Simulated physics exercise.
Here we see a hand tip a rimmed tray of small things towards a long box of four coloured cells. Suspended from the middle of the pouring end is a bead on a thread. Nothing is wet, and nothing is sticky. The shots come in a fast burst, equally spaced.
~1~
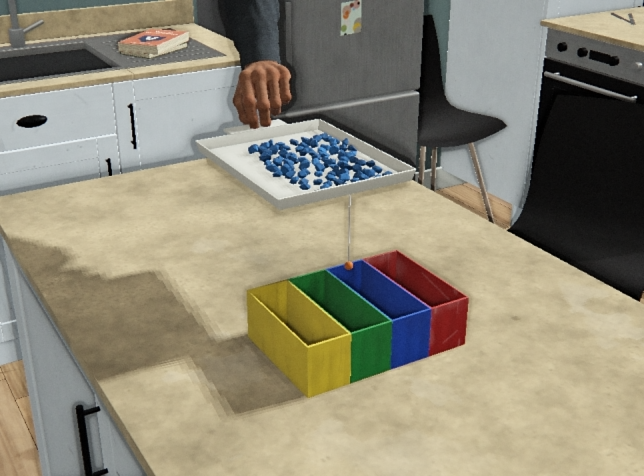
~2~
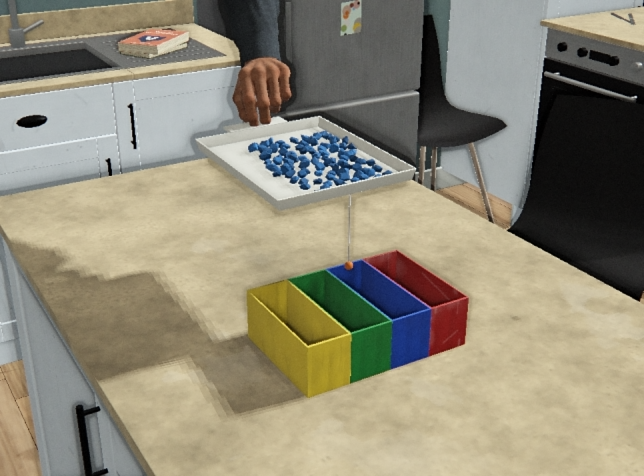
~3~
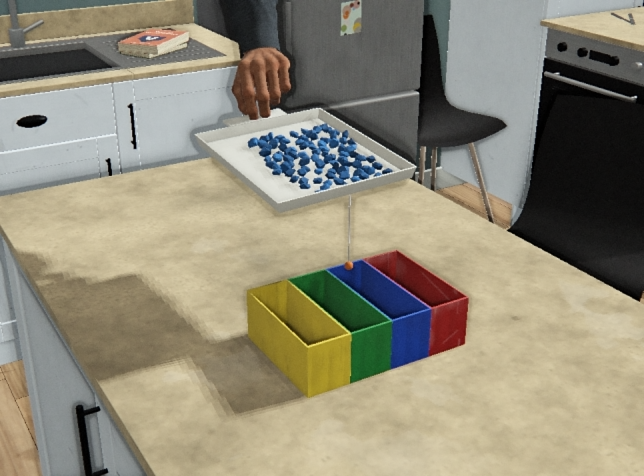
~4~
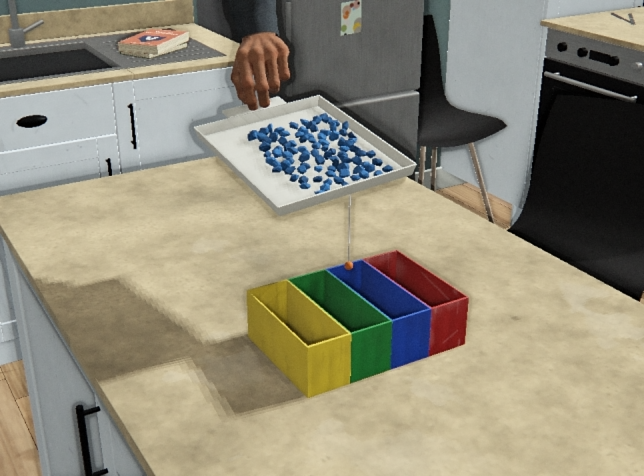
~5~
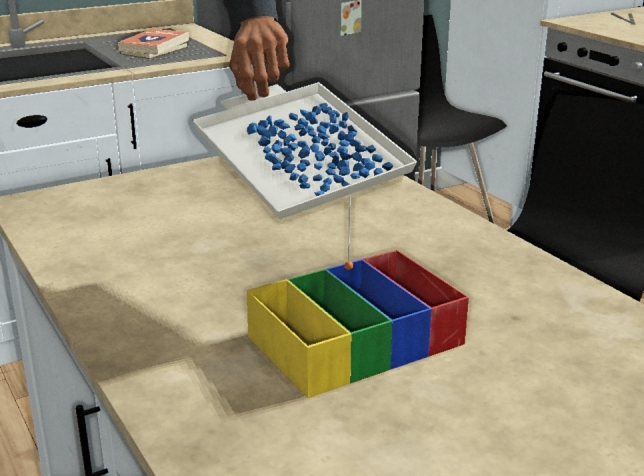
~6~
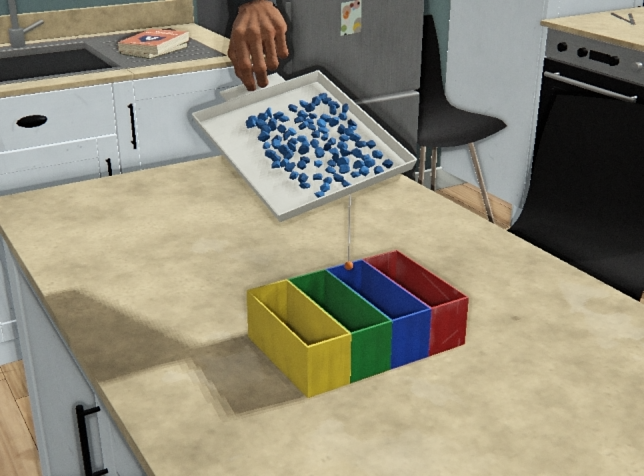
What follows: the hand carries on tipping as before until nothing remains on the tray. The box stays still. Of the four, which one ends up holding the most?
The yellow one.
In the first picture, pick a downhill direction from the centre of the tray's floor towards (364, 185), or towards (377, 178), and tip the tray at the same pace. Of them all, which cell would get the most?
Try 1 - the red one; try 2 - red.
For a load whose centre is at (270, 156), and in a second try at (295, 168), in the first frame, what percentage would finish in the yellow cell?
You'd get about 70 per cent first and about 70 per cent second.
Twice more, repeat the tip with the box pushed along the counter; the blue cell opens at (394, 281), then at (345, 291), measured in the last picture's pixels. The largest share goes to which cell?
The yellow cell, then the cell in green.
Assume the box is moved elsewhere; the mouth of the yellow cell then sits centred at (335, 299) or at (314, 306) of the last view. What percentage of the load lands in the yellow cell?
First placement: Some 30 %; second placement: Some 80 %.
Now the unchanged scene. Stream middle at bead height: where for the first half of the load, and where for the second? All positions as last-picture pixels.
Close to (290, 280), then close to (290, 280).
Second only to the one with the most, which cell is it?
The cell in green.
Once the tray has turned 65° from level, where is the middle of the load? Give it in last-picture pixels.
(297, 205).
Shortly afterwards, tray tipped steeply; the bulk on the tray; only a few in the yellow cell; a little falling or outside the box.
Next, tray tipped past a quarter turn; only a few on the tray; near two thirds in the yellow cell; near a quarter in the green cell; a little falling or outside the box.
Some moments later, tray tipped past a quarter turn; near two thirds in the yellow cell; near a quarter in the green cell; a little falling or outside the box.
In the end, tray tipped past a quarter turn; near two thirds in the yellow cell; near a quarter in the green cell; none at all in the blue cell; none at all in the red cell; a little outside the box.
